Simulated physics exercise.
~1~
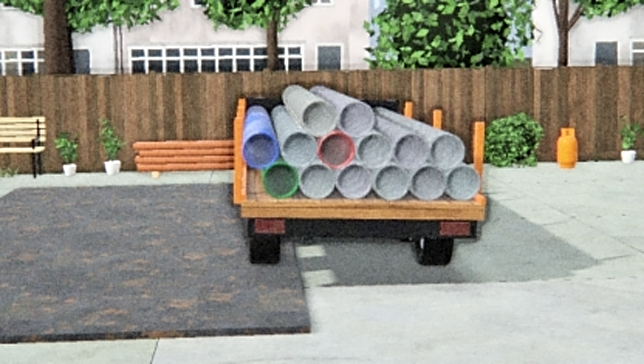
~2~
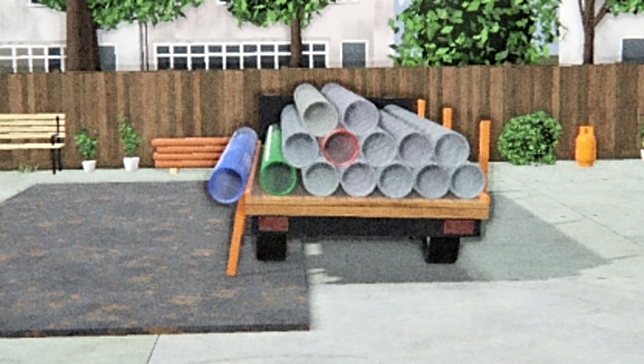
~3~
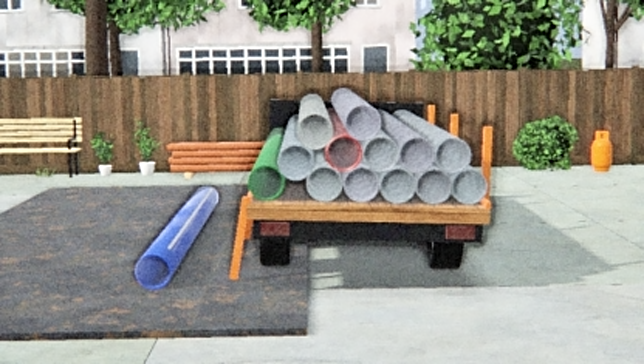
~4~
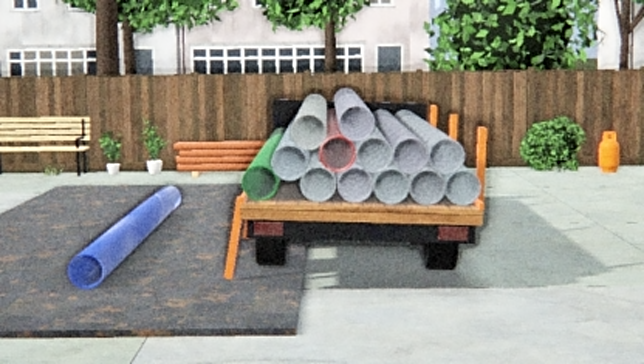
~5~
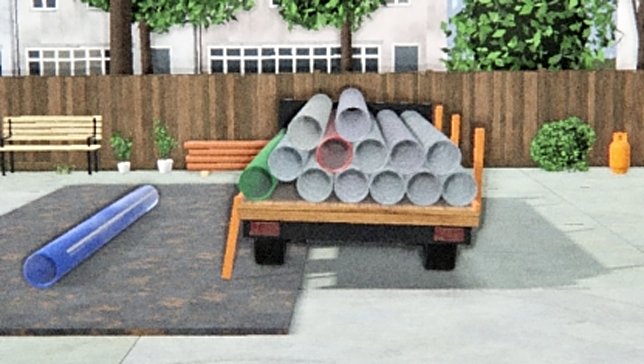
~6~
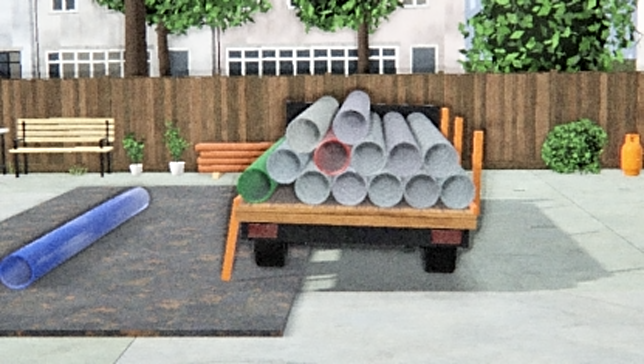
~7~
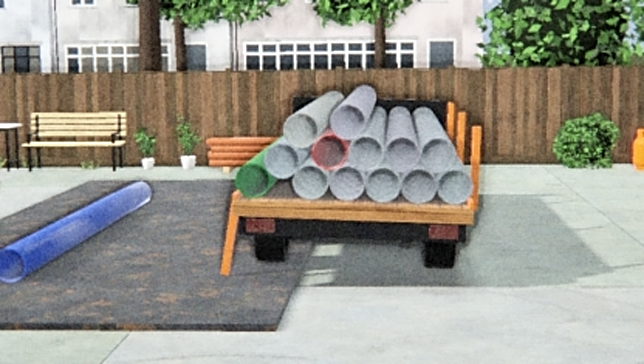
In a paved yard beside a wooden fence, the left posts of a parked trailer stacked with pipes swing down, and a blue pipe drops off and rolls left across dark ground before stopping, while the green pipe shifts to the deck's left edge and stays aboard with the red and grey ones.
